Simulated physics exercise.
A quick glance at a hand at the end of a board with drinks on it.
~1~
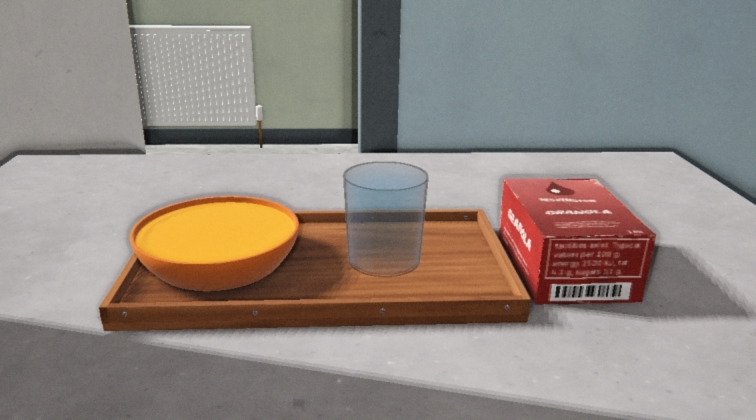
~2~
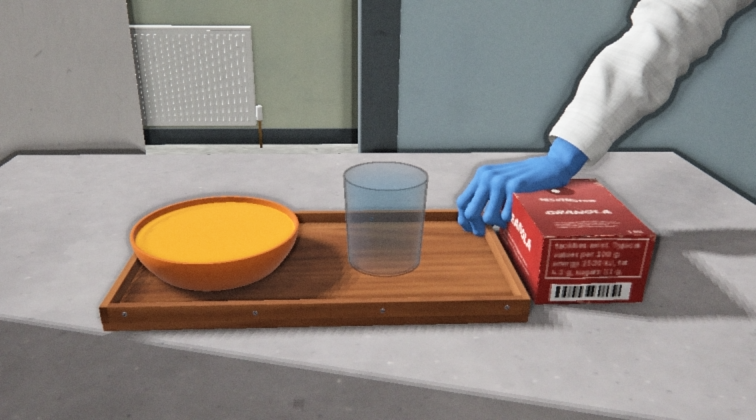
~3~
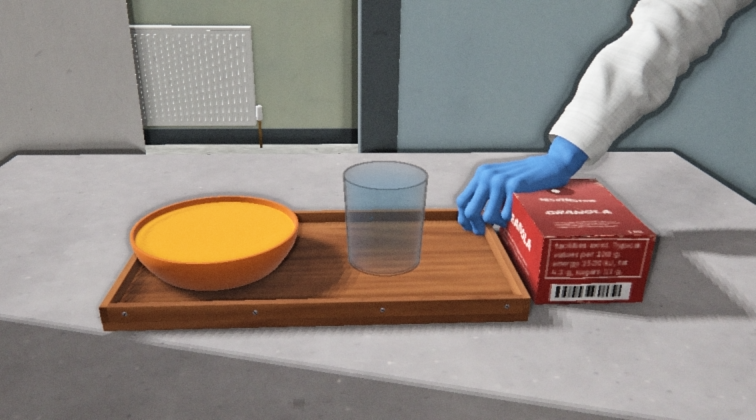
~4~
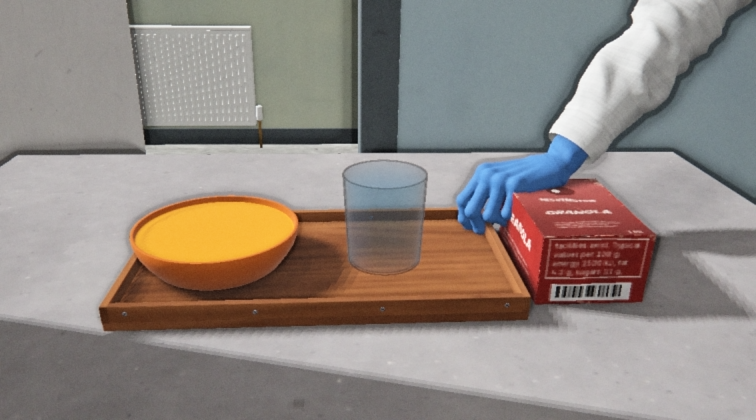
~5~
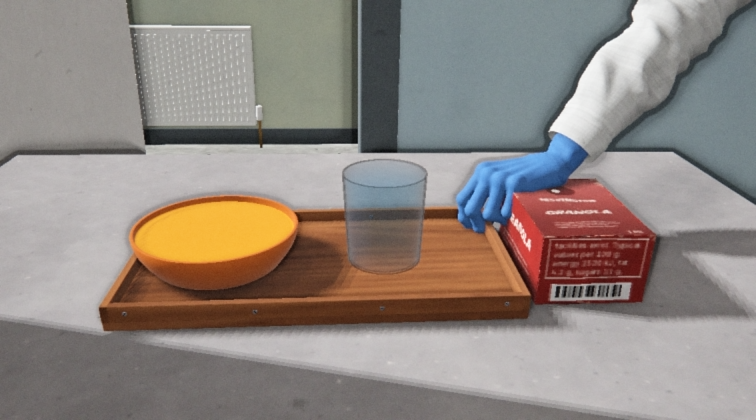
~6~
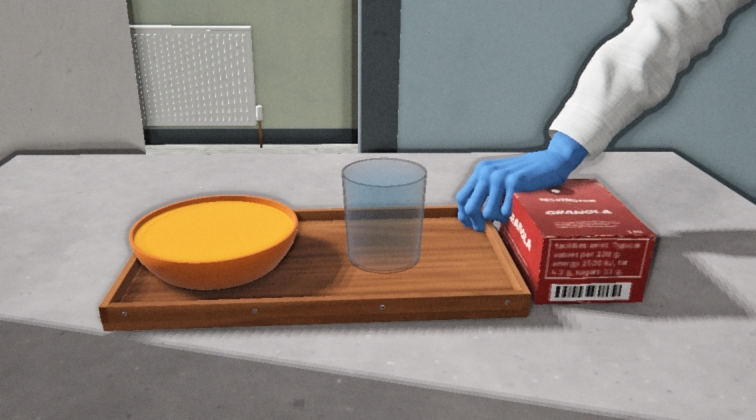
Blue-gloved hand in a white sleeve taking the right end of a wooden tray holding an orange bowl and glass, barely raising it.
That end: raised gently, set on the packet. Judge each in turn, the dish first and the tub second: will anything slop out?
Dish: It will release some contents; tub: It will release some contents.
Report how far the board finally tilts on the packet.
About 13°.
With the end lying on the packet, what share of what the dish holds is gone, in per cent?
I'd estimate close to 42 per cent of the contents.
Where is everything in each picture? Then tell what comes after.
The board lies flat; dish (218, 241) about three quarters full; tub (385, 218) full to the brim; packet (595, 271), in the first frame.
A hand takes the end of the board; dish about three quarters full, surface at (217, 233); tub full to the brim, surface at (386, 176), in the second frame.
Slope near 0°; dish (218, 241) about three quarters full; tub (385, 217) full to the brim, in the third frame.
The board slopes by about 0°; dish about three quarters full, surface at (217, 232); tub full to the brim, surface at (385, 174); packet (595, 271), in the fourth frame.
The end is rising; dish (217, 241) about three quarters full; tub (385, 215) full to the brim, in the fifth frame.
The end has come up a little; dish about three quarters full, surface at (217, 231); tub full to the brim, surface at (384, 173); packet (595, 271), in the sixth frame.
Next, the board slopes by about 7°; dish, it has slopped over; tub, it has slopped over.
After that, the board slopes by about 14°; dish, it has slopped over; tub, it has slopped over.
Finally, the board slopes by about 13°, resting on the packet; dish, it has slopped over; tub, it has slopped over.
